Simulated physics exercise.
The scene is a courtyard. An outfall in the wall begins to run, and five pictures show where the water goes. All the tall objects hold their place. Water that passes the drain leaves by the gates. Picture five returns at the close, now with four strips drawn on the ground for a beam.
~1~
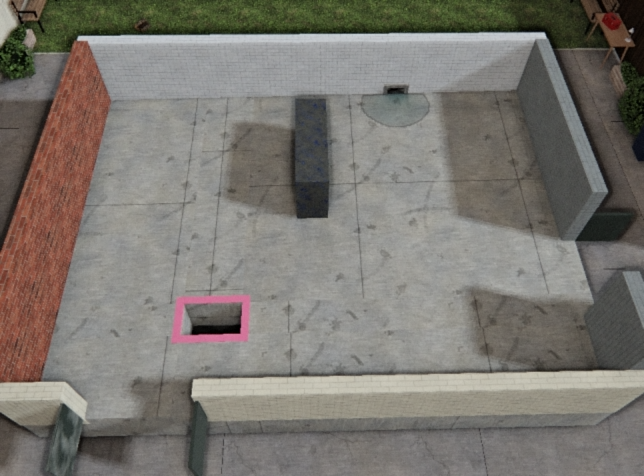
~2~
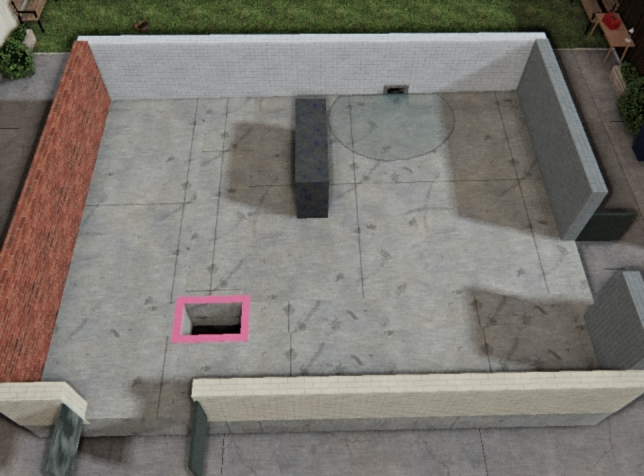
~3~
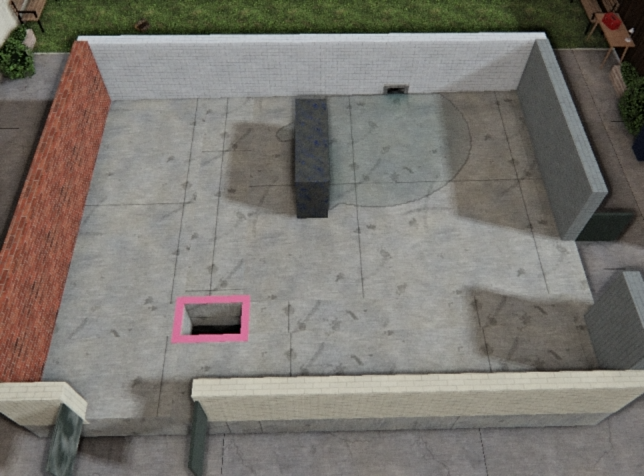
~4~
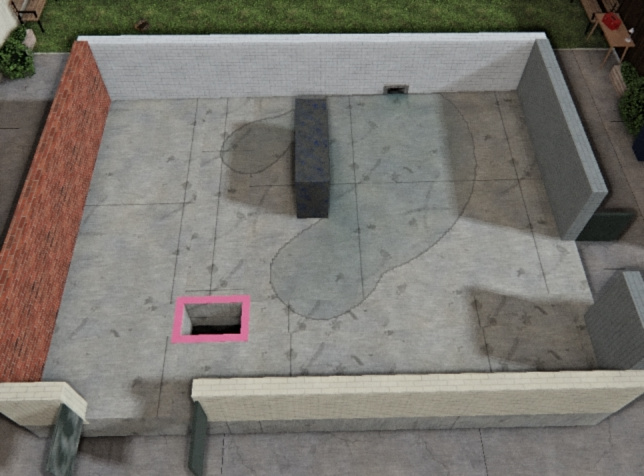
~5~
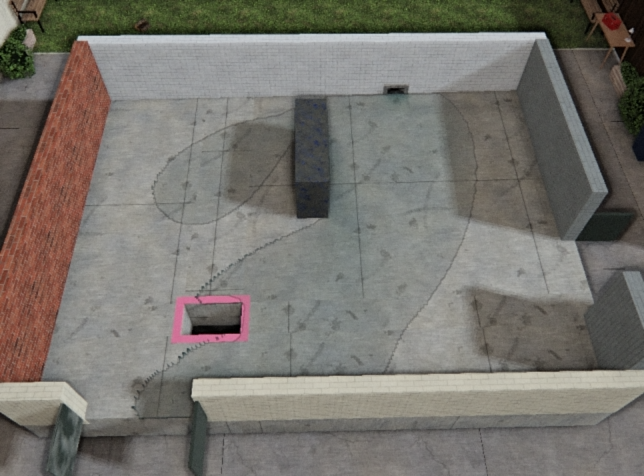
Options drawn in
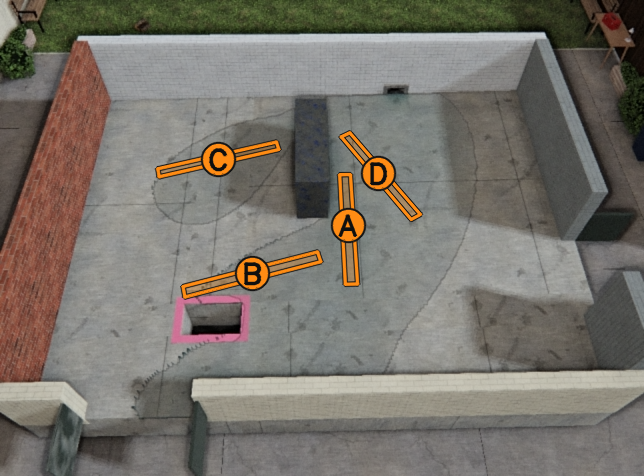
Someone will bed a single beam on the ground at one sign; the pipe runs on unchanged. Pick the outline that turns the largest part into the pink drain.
I would pick position C.
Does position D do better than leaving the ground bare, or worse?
Position D is worse.
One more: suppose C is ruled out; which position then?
That is position A.
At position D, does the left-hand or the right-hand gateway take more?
The left one.
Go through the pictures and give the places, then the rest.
Outfall at (396, 89); pink drain at (212, 319); open gate at (146, 401); open gate at (572, 277); water covers 2 % of the ground and shows as far out as (377, 119); pink drain still dry.
Water covers 7 % of the ground and shows as far out as (361, 151); pink drain still dry.
Water covers 14 % of the ground and shows as far out as (338, 194); pink drain still dry.
Water covers 25 % of the ground and shows as far out as (284, 300); pink drain still dry.
39 % of the ground is wet; pink drain taking water.
On the marked copy, A from (351, 284) to (345, 174); B from (184, 291) to (319, 256); C from (158, 172) to (277, 145); D from (345, 134) to (415, 216).
For position A, about 11 % of the stream runs into the pink drain, about 88 % out by the gates.
For position B, about 7 % of the stream runs into the pink drain, about 93 % out by the gates.
For position C, about 17 % of the stream runs into the pink drain, about 82 % out by the gates.
For position D, about 7 % of the stream runs into the pink drain, about 92 % out by the gates.
